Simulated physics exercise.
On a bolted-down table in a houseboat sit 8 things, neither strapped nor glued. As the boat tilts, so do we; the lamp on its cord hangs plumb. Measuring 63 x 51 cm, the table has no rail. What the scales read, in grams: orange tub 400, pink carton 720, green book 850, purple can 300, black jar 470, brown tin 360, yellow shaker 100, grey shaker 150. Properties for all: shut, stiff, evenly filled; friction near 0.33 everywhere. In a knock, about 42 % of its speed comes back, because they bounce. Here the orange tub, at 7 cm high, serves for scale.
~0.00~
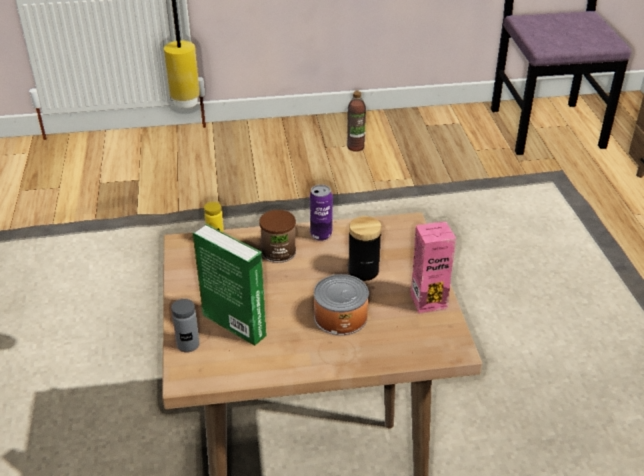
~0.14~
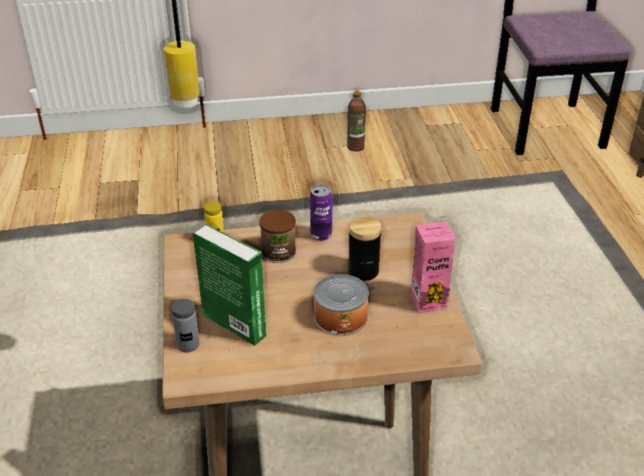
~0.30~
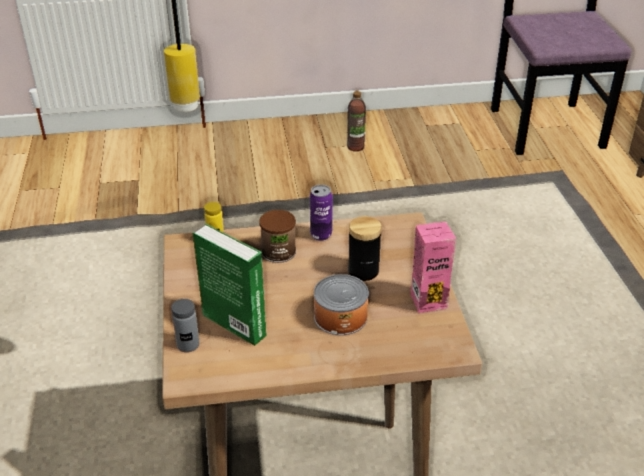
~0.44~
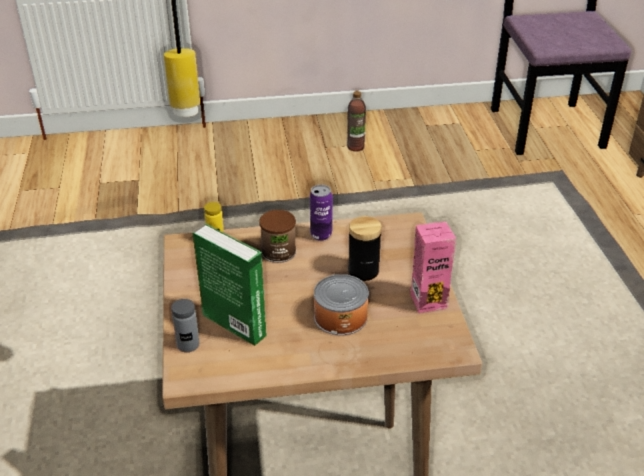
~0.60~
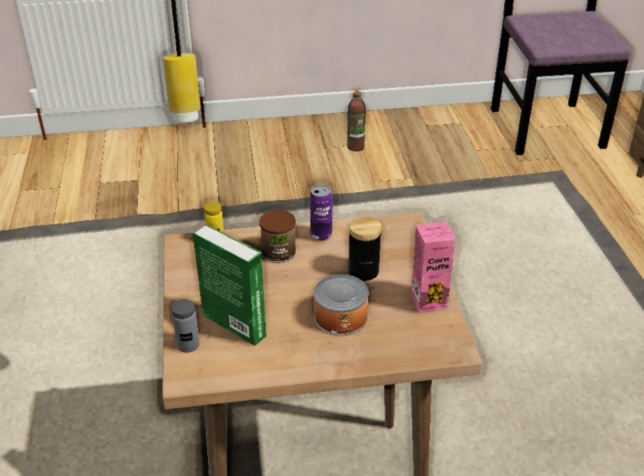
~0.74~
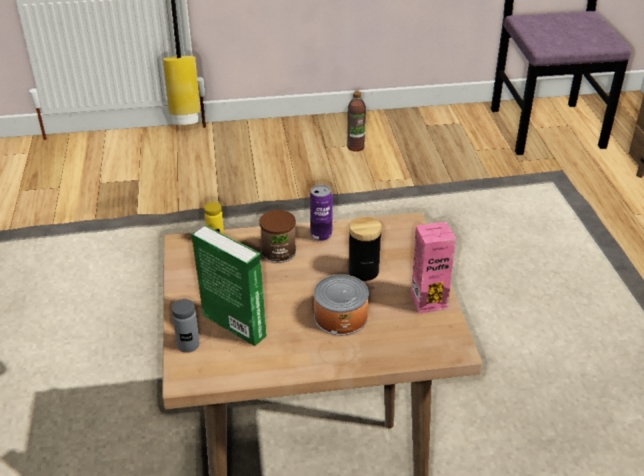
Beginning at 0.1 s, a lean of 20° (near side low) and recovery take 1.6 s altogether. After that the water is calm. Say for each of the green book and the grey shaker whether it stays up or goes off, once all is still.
Green book: Goes off, grey shaker: Goes off.
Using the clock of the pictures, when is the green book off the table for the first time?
Around 1.3 seconds.
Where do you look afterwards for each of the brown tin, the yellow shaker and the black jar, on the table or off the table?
Afterwards, the brown tin stays on its support, the yellow shaker stays on its support, and the black jar stays on its support.
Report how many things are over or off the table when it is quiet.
3.
By 1.44 s, boat heeled 5°, near side down; green book and grey shaker now off the table; pink carton on its side; black jar 2 cm from its spot.
By 1.84 s, boat level; pink carton now off the table; black jar 2 cm from its spot; yellow shaker 2 cm from its spot.
When it is over (2.4 s), off the table, pink carton, green book and grey shaker; the other 5 within 5 cm of the start.
